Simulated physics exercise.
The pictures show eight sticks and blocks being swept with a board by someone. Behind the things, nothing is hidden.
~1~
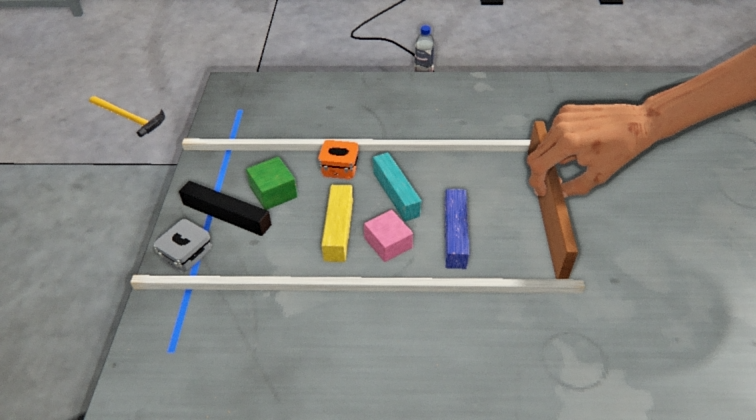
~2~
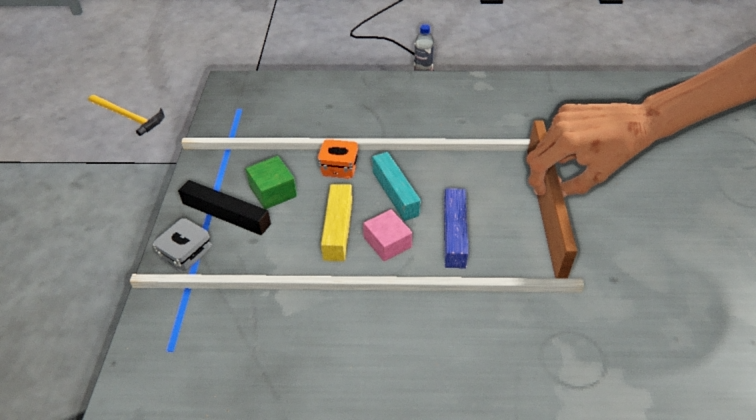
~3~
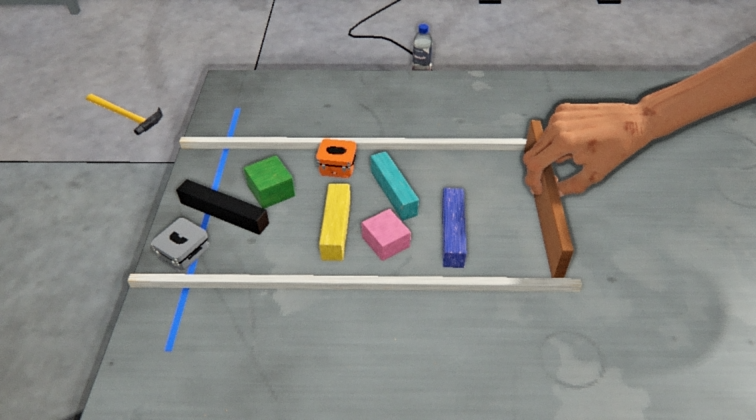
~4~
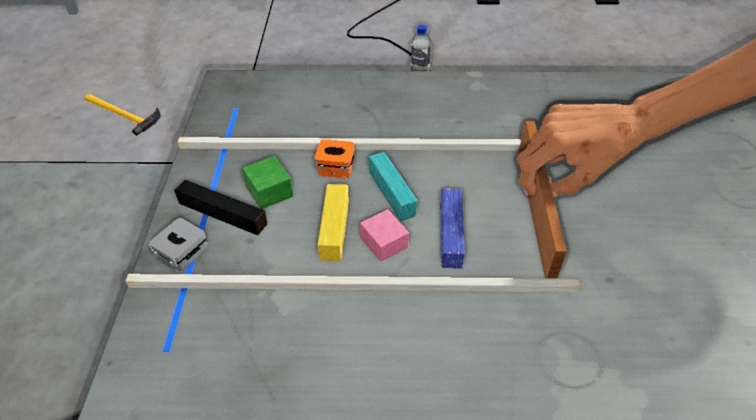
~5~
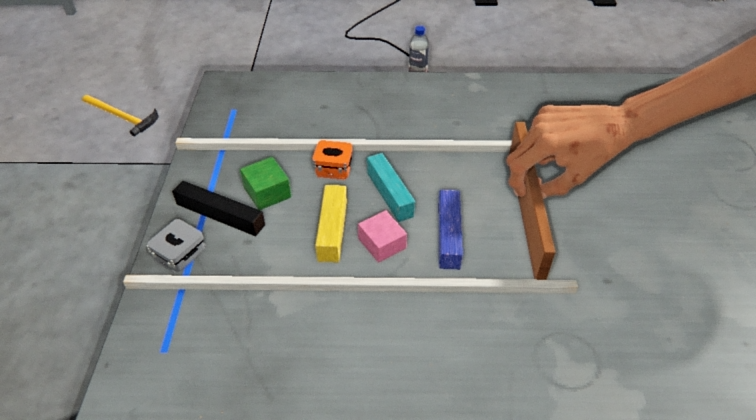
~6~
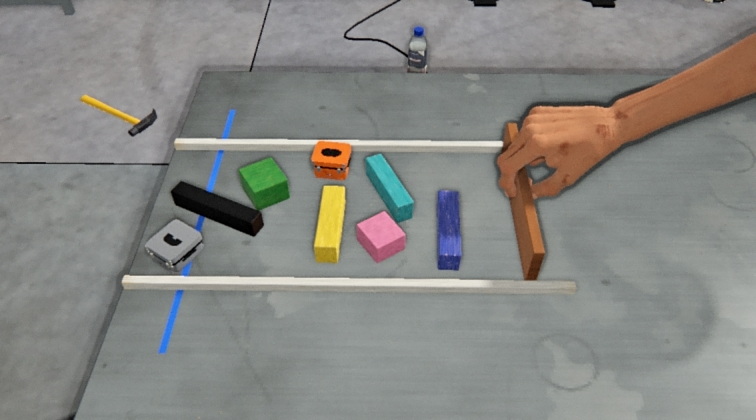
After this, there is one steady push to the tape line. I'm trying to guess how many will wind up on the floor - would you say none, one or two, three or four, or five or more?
I would say three or four.
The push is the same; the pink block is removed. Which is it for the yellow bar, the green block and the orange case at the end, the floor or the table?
I'd say the yellow bar stays where it is, the green block ends up down, and the orange case stays where it is.
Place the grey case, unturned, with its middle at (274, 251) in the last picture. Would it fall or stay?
In the end it falls away.
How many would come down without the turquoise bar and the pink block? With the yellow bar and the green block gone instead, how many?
The first removal gives 2, the second gives 2.
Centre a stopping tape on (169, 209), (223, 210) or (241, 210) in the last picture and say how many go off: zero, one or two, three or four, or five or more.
Number fallen at each tape, in order - more than four, one or two, one or two.
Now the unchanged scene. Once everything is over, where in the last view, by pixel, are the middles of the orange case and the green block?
In the last picture the orange case sits at (184, 155) while the green block sits at (160, 176).
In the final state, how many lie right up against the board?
The answer is 2.
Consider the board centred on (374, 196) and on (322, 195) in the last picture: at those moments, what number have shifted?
At the first place 4, at the second 7.
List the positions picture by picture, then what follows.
In the first frame, grey case (185, 247); black stick (225, 208); green block (272, 184); board (550, 196); tape (212, 209).
In the second frame, black stick (224, 207); blue bar (455, 227).
In the third frame, green block (270, 182); orange case (337, 159).
In the fourth frame, grey case (180, 246); yellow bar (334, 222).
In the fifth frame, black stick (219, 208); turquoise bar (390, 187).
In the sixth frame, grey case (176, 248); black stick (217, 208); green block (264, 184); board (520, 197); tape (204, 210).
Early on, none off yet; grey case at rest near (176, 248); black stick at rest near (217, 208); green block at rest near (264, 184).
A while later, none off yet; grey case at rest near (176, 248); black stick moving near (210, 207); green block at rest near (261, 181).
Further along, none off yet; grey case travelled about its own width near (140, 253); black stick travelled about its own width near (150, 201); green block travelled well along near (197, 178).
Finally, the number that fall off is three or four; lost, yellow bar, black stick and grey case.
